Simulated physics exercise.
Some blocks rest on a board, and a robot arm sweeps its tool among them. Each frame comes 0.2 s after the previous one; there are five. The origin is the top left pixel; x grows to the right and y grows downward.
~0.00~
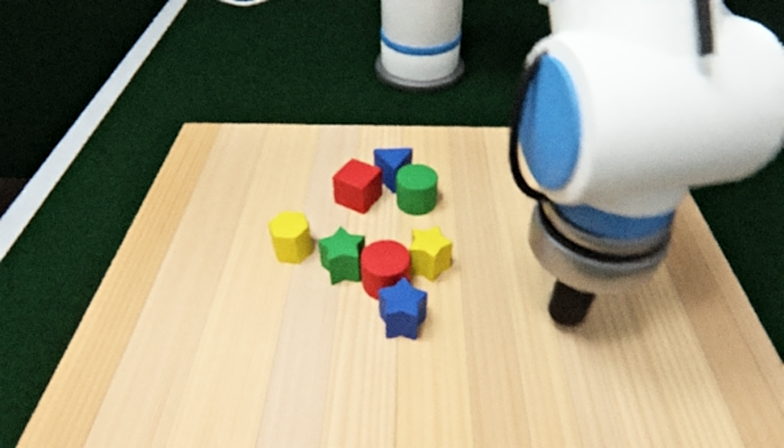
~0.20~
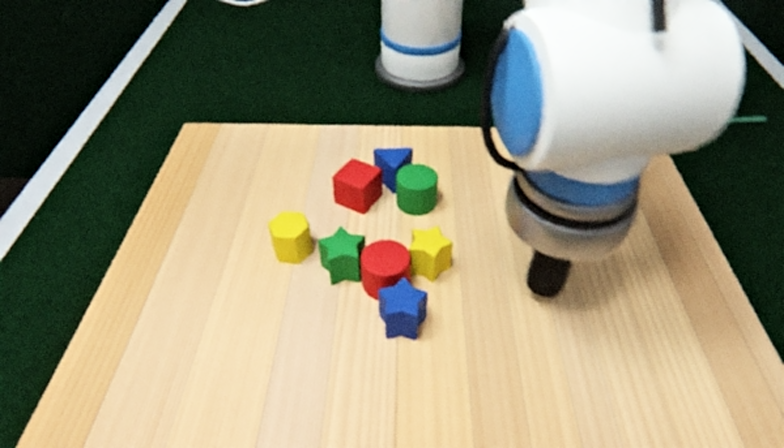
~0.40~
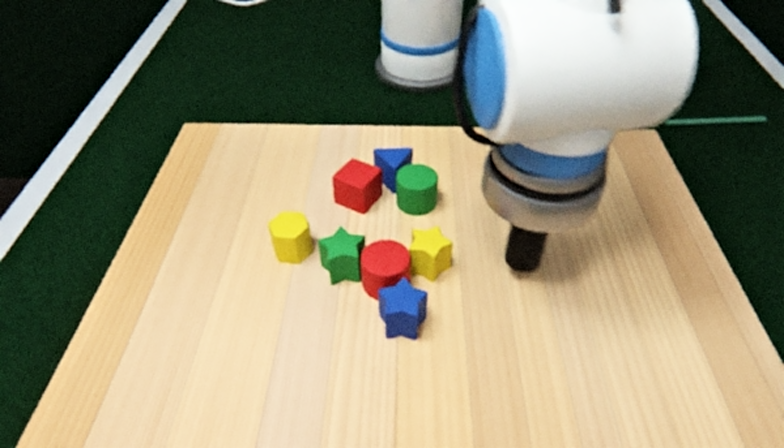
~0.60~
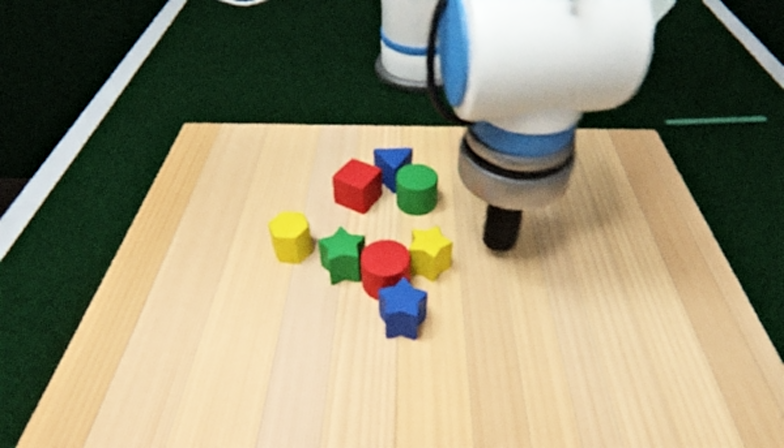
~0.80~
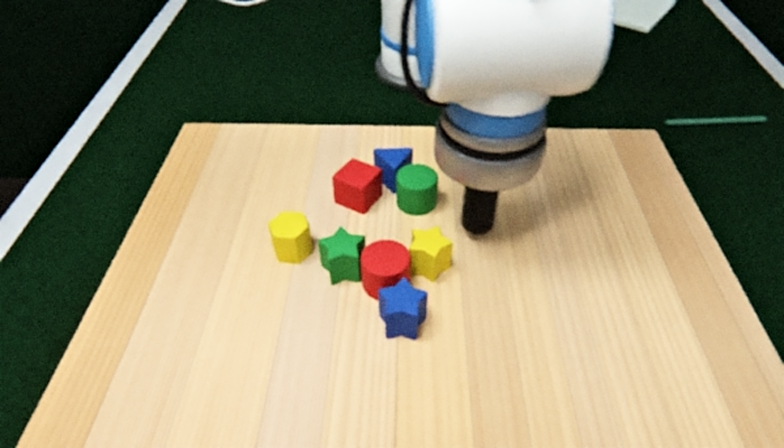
On a pale wooden board, eight red, blue, green and yellow blocks sit clustered near the middle while a white and blue robot arm holds its dark tool to their right. The arm moves steadily leftward and toward the far side, bringing the tool closer to the blocks, which all stay still.
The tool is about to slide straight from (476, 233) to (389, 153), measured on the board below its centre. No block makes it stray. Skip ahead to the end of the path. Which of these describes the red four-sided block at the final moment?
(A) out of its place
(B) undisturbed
(A)
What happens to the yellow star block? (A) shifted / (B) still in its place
(B)
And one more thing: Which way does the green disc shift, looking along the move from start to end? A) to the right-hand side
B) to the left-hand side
B - to the left-hand side.
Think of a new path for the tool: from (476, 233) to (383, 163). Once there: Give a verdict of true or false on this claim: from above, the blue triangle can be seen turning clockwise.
The claim holds.
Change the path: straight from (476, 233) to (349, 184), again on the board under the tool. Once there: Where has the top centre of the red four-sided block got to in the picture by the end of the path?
Around pixel (307, 163).
What follows on the original path. One third of the way, tool at (445, 193); green disc at (409, 173).
Two thirds of the way, tool at (415, 166); red four-sided block at (344, 174); blue triangle at (371, 144), turned 45° clockwise; green disc at (386, 162).
At the end, tool at (389, 143); red four-sided block at (344, 174); blue triangle at (370, 144), turned 45° clockwise; green disc at (386, 162); yellow star block in place.
